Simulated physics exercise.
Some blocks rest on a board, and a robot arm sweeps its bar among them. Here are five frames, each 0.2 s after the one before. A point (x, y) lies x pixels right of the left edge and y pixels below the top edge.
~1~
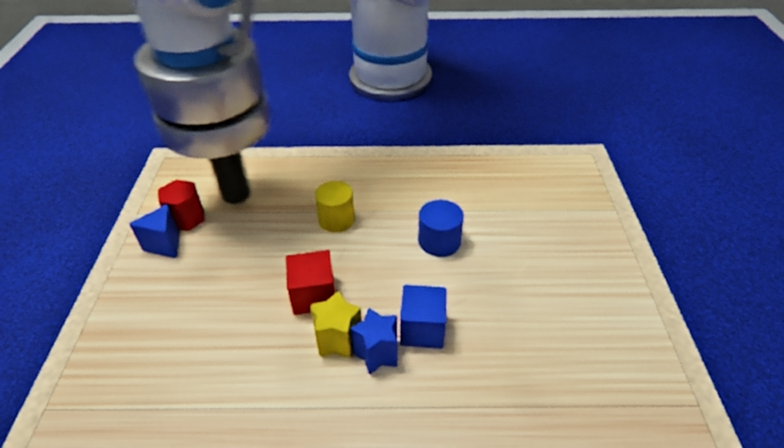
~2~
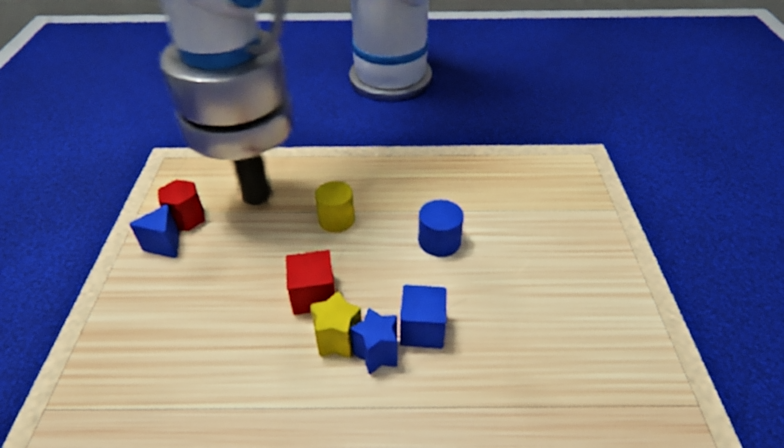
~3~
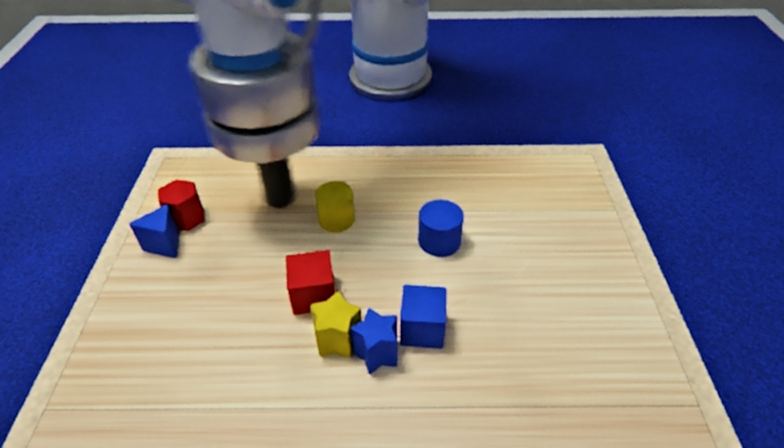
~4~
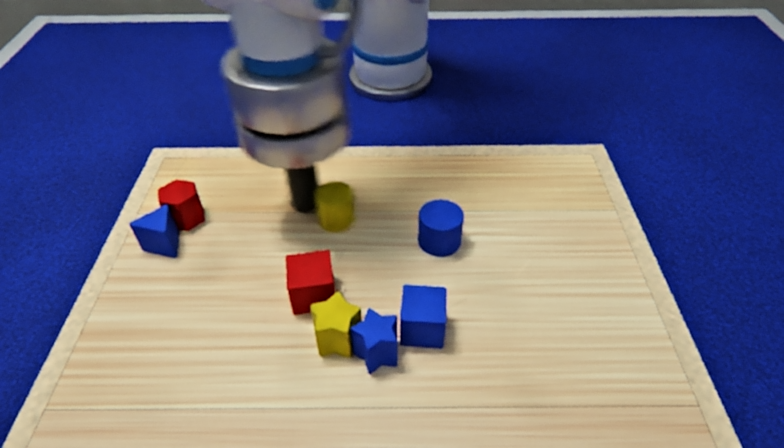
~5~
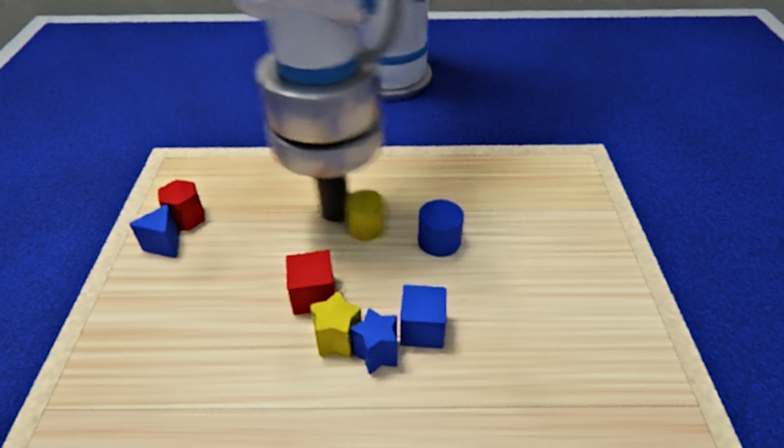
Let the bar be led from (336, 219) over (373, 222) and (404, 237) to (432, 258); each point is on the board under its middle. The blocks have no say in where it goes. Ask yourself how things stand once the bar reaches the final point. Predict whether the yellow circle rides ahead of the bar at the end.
At that point it is up front.
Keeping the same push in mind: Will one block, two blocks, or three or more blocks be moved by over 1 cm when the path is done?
It will shift two blocks.
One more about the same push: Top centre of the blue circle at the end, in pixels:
It sits at (472, 225).
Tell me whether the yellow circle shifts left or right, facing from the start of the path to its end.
The right.
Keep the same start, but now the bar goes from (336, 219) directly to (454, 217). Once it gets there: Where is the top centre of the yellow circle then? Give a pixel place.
In the picture, that point is around (413, 216).
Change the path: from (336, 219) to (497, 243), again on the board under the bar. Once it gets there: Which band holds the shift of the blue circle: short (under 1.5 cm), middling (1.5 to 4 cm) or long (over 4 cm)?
Upwards of 4 cm.
The first path, step by step. One third of the way, bar at (373, 215); yellow circle at (400, 210).
Two thirds of the way, bar at (404, 230); yellow circle at (427, 231); blue circle at (469, 224).
At the end, bar at (432, 251); yellow circle at (451, 257); blue square block unmoved; blue circle at (472, 225).
